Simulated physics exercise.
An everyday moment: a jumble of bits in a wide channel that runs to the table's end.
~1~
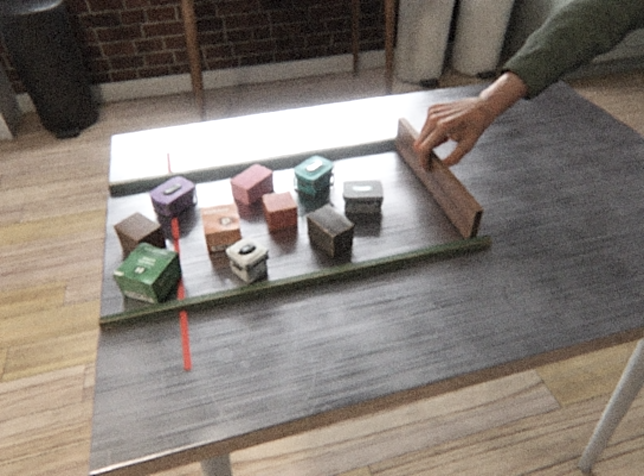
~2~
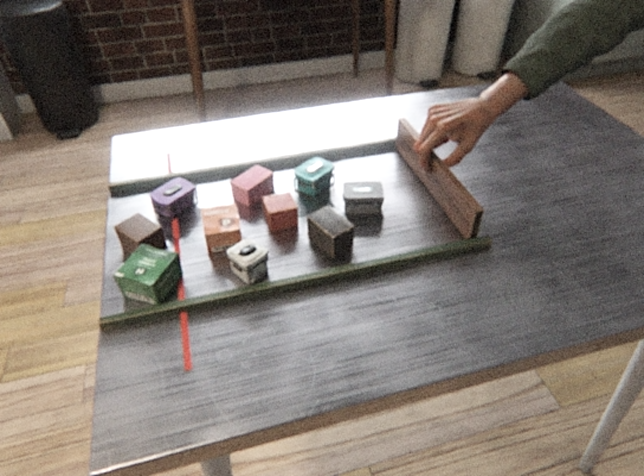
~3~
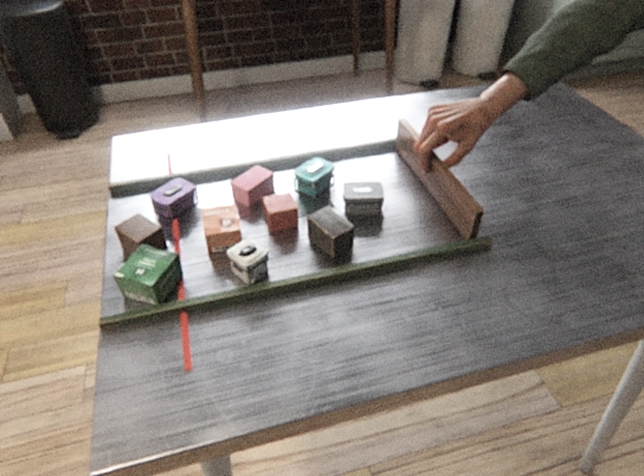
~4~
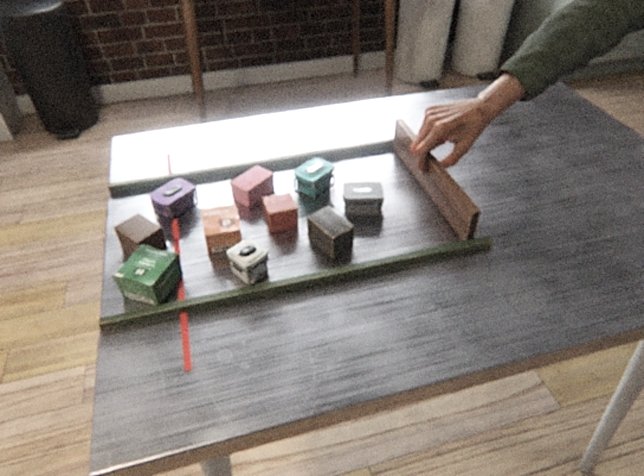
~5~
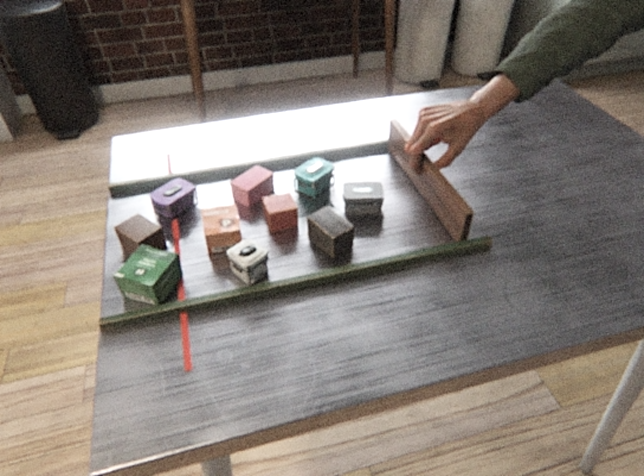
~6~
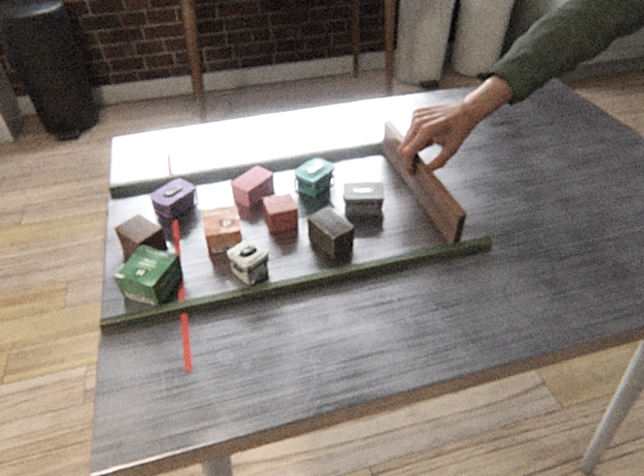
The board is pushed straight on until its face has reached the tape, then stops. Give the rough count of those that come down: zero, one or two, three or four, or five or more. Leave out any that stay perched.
As it turns out, the number that fall off is one or two.
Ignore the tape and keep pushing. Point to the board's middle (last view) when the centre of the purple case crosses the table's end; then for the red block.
About (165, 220), and (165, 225) for the other.
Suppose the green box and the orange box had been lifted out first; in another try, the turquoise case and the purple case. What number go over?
The counts: 1 and 2.
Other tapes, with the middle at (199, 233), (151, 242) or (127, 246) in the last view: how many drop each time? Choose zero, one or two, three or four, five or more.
Taking them in turn, 1 or 2; 5 or more; more than four.
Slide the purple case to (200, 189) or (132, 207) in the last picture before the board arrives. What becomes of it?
In turn it survives; is kept.
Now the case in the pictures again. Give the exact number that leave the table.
It comes to 2.
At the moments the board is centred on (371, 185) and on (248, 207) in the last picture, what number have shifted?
1 and 9.
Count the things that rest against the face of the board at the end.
That makes 5.
A little later, none off yet; brown block at rest near (142, 238); green box at rest near (151, 276); purple case at rest near (175, 200).
Next, none off yet; brown block shifted a little near (125, 241); green box moving near (148, 278); purple case at rest near (175, 200).
When it is over, the number that fall off is one or two; down, orange box and brown block.
